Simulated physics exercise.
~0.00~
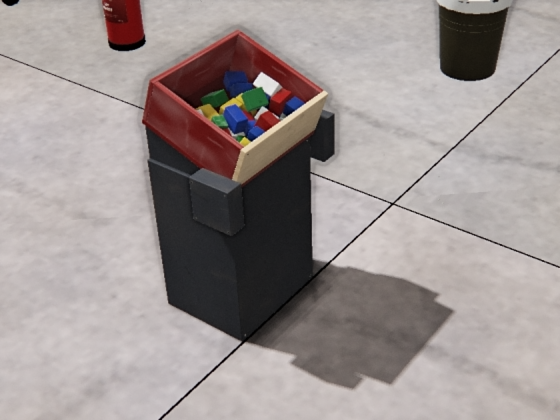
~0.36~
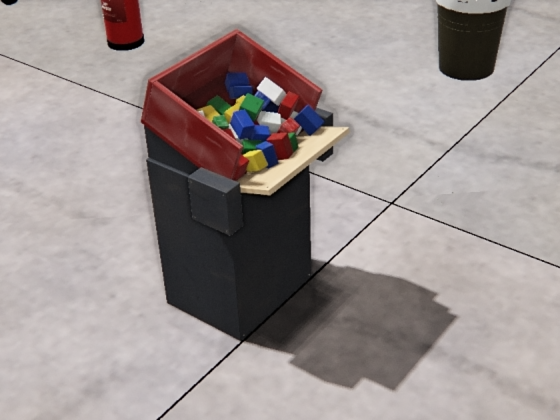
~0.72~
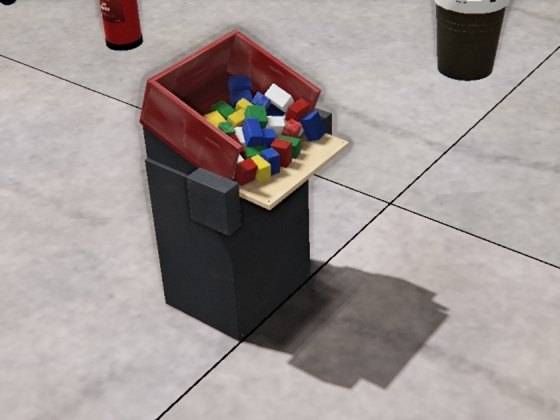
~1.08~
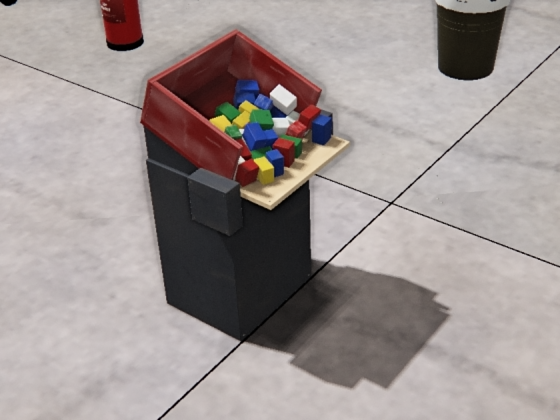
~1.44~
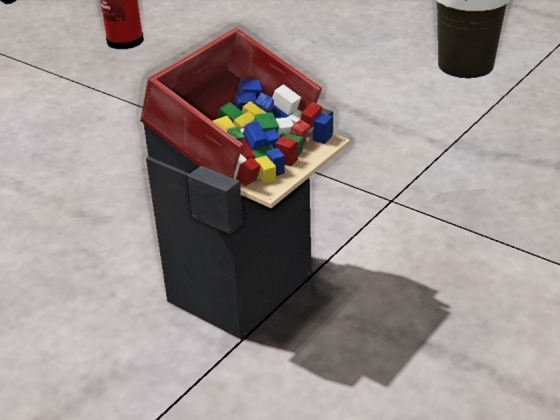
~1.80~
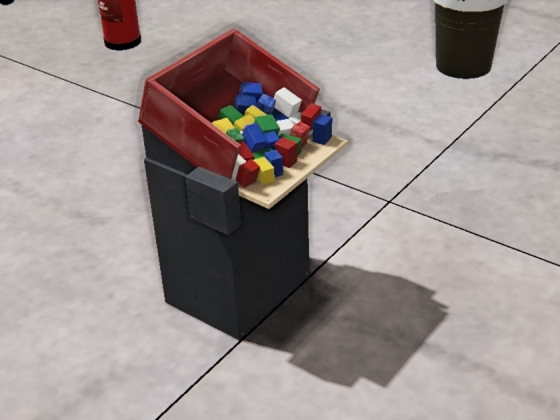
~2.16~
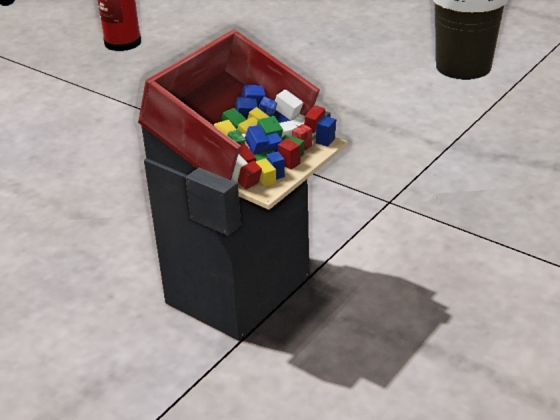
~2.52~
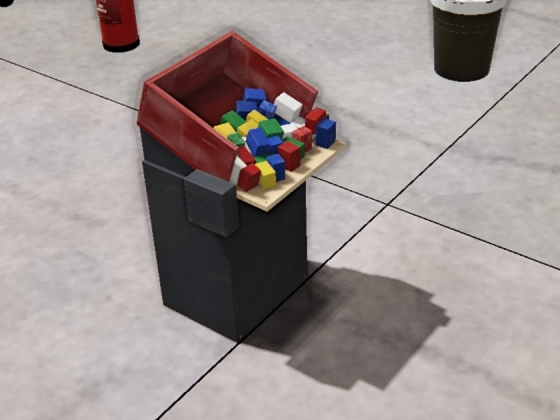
The footage shows a red chute of colourful toy bricks on a dark stand, its pale front flap swinging down and open. The bricks slide forward and spread onto the lowered flap, then settle in a heap, with none falling to the floor by the end.
